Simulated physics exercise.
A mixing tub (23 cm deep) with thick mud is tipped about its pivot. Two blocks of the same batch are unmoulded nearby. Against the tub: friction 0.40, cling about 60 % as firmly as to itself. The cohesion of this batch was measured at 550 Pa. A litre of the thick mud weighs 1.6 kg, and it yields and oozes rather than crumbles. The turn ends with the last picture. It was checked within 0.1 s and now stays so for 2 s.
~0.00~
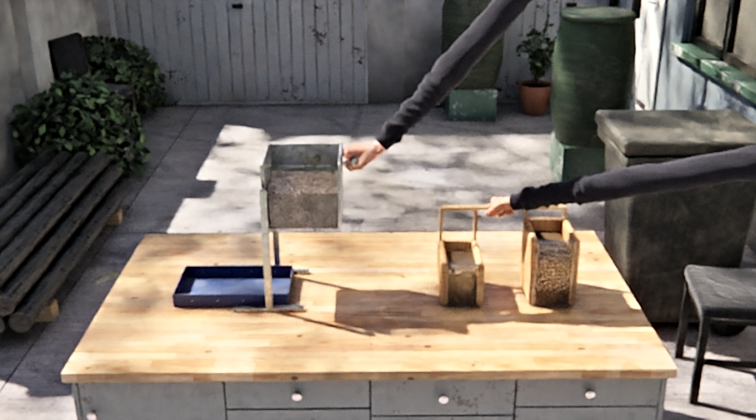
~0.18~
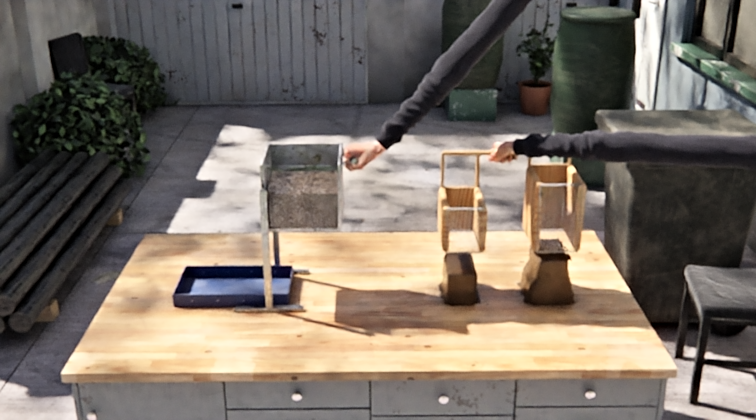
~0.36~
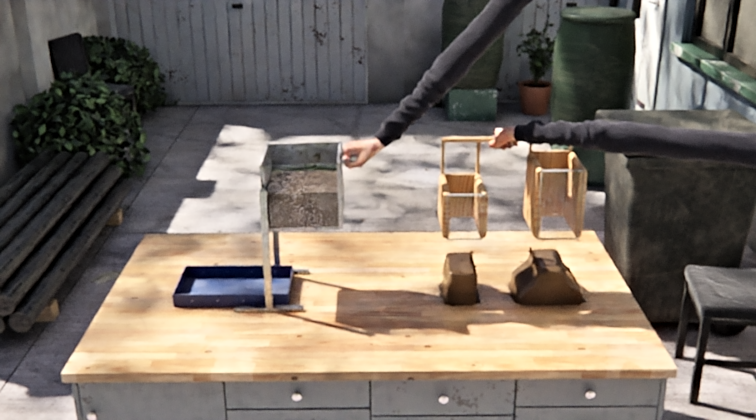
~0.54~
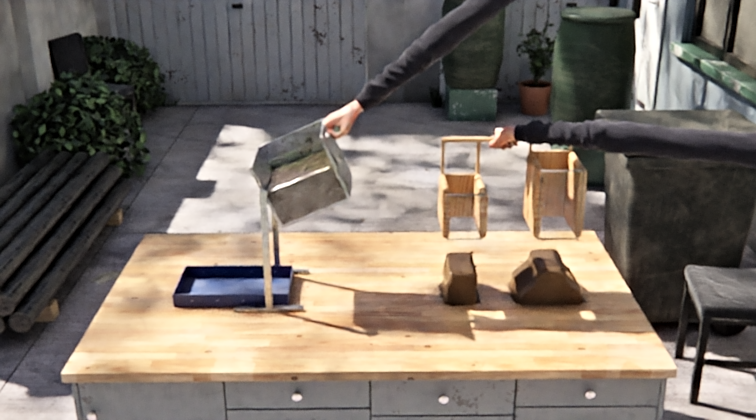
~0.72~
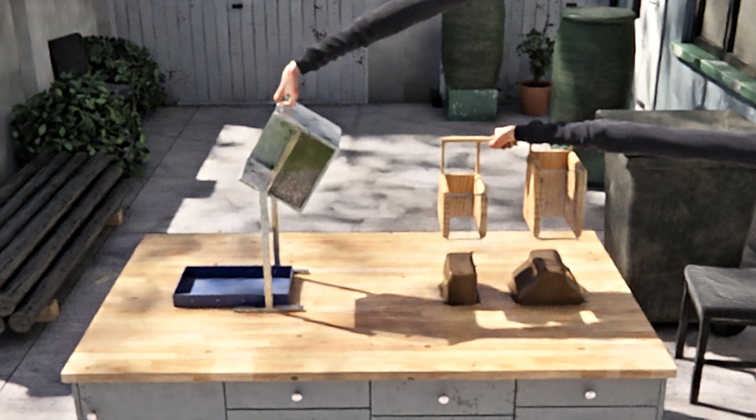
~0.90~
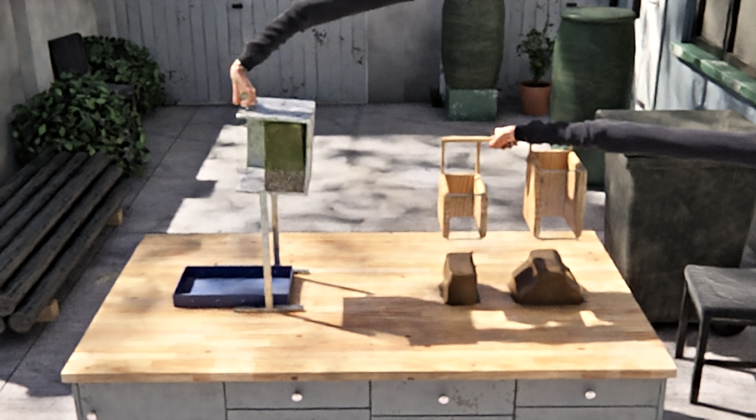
The clip opens on a metal tub of thick mud on a stand beside a blue tray, with two wooden moulds to the right. One hand lifts the moulds off two brown blocks, and the right block slumps lower and wider. Another hand then swings the tub over leftward onto its side.
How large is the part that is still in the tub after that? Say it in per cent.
It comes to some 68 %.
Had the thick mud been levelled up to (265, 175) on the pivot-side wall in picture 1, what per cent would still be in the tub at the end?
Then about 45 %.
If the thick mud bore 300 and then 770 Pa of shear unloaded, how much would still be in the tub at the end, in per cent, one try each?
In that order: 55 %, 100 %.
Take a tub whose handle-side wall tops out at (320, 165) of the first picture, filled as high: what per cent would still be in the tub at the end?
In that case some 100 per cent.
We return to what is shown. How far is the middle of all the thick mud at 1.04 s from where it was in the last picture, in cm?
About 5 cm.
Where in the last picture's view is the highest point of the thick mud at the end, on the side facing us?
At about (287, 161).
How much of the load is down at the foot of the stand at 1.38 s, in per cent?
Some 0 per cent.
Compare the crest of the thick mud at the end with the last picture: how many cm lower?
About 13 cm.
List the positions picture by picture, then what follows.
The first frame shows handle-side rim at (338, 166), tilt 0 degrees; crest of the thick mud at (297, 193); block heights 13 cm, 21 cm (left to right).
The second frame shows handle-side rim at (338, 166), tilt 0 degrees; crest of the thick mud at (297, 193); block heights 13 cm, 18 cm (left to right).
The third frame shows handle-side rim at (337, 164), tilt 2 degrees; crest of the thick mud at (329, 192); block heights 13 cm, 14 cm (left to right).
The fourth frame shows handle-side rim at (320, 139), tilt 23 degrees; crest of the thick mud at (333, 168); block heights 13 cm, 14 cm (left to right).
The fifth frame shows handle-side rim at (275, 116), tilt 60 degrees; crest of the thick mud at (304, 134); block heights 13 cm, 14 cm (left to right).
The sixth frame shows handle-side rim at (238, 118), tilt 86 degrees; crest of the thick mud at (294, 124); block heights 13 cm, 14 cm (left to right).
After 1.04 s, the tub is at 86 degrees and holds 100 %.
After 1.21 s, the tub is at 86 degrees and holds 83 %.
After 1.38 s, the tub is at 86 degrees and holds 69 %.
After 1.55 s, the tub is at 86 degrees and holds 68 %.
After 2.90 s, the tub is at 86 degrees and holds 68 %.
